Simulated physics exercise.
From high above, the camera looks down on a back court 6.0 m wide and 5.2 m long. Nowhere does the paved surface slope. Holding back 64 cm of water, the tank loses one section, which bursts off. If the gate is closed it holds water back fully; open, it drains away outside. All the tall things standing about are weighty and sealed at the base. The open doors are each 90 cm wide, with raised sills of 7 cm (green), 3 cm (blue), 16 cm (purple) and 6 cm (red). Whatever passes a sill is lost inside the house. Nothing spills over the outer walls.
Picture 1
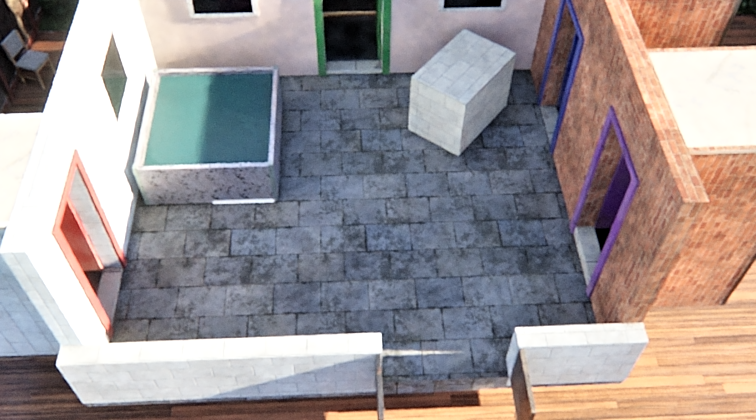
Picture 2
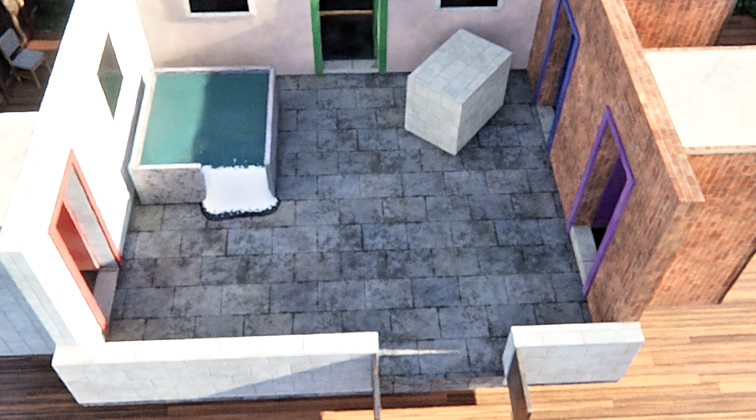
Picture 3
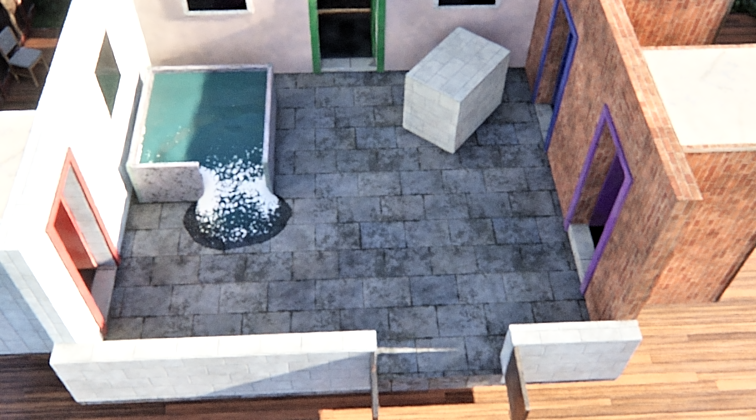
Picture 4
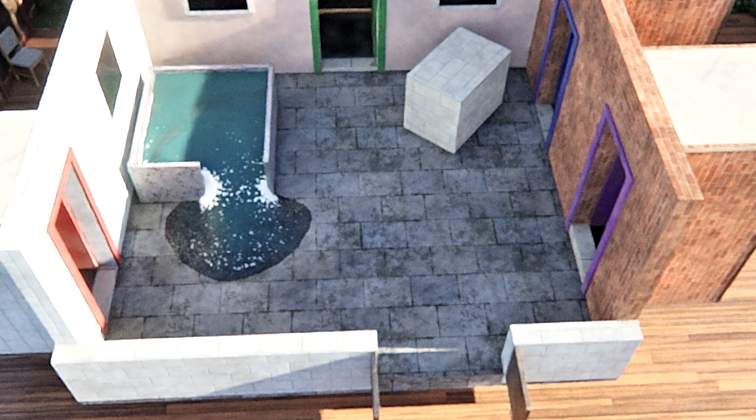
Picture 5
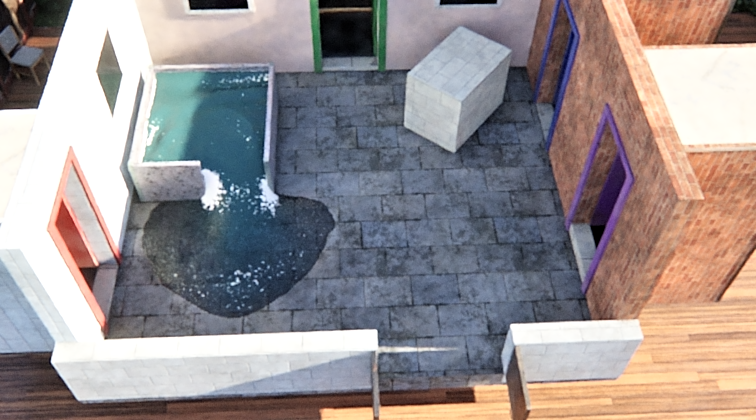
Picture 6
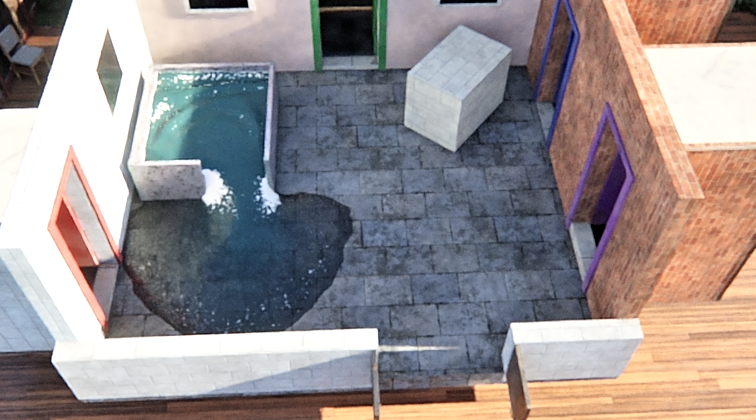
Water sits still in a raised tank at the left of a grey paved courtyard, then bursts white through a gap in the tank's front wall. It spreads over the paving in a dark, widening pool, reaching toward the low front wall and the red-framed doorway while foam churns at the opening.
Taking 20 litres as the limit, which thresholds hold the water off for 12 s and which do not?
Result: The green door will most likely respect the limit. The blue door will most likely bust the limit. The purple door will most likely respect the limit. The red door will most likely bust the limit.
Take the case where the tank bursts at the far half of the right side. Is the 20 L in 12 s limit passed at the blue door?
Note: Blue door, beyond the limit.
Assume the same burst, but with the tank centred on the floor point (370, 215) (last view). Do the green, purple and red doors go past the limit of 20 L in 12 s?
Against that limit: Green below, purple not over, red not over.
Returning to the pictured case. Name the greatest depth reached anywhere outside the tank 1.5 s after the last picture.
I'd say near 32 centimetres.
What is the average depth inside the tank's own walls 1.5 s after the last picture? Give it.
About 35 cm.
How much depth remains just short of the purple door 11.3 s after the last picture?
About 6.0 cm.
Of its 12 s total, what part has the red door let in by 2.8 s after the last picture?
Some 40 in a hundred.
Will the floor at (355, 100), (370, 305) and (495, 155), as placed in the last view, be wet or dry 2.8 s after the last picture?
Well, the first is untouched by it, the next drenched, the last untouched by it.
Then, 0.7 s after the last picture water covers 30 % of the floor and is deepest (36 cm) near (251, 199); green door not reached, blue door not reached, purple door not reached, red door 7 cm at the sill, 0 L in.
Then, 1.5 s after the last picture water covers 40 % of the floor and is deepest (32 cm) near (100, 370); green door not reached, blue door not reached, purple door not reached, red door 13 cm at the sill, 3 L in.
Then, 2.8 s after the last picture water covers 45 % of the floor and is deepest (21 cm) near (251, 199); green door not reached, blue door not reached, purple door 7 cm at the sill, 0 L in, red door 12 cm at the sill, 37 L in.
Then, 6.3 s after the last picture water covers 70 % of the floor and is deepest (14 cm) near (126, 234); green door not reached, blue door 4 cm at the sill, 0 L in, purple door 10 cm at the sill, 0 L in, red door 8 cm at the sill, 82 L in.
Then, 11.3 s after the last picture water covers 95 % of the floor and is deepest (10 cm) near (508, 77); green door 4 cm at the sill, 0 L in, blue door 9 cm at the sill, 68 L in, purple door 6 cm at the sill, 0 L in, red door 5 cm at the sill, 91 L in.
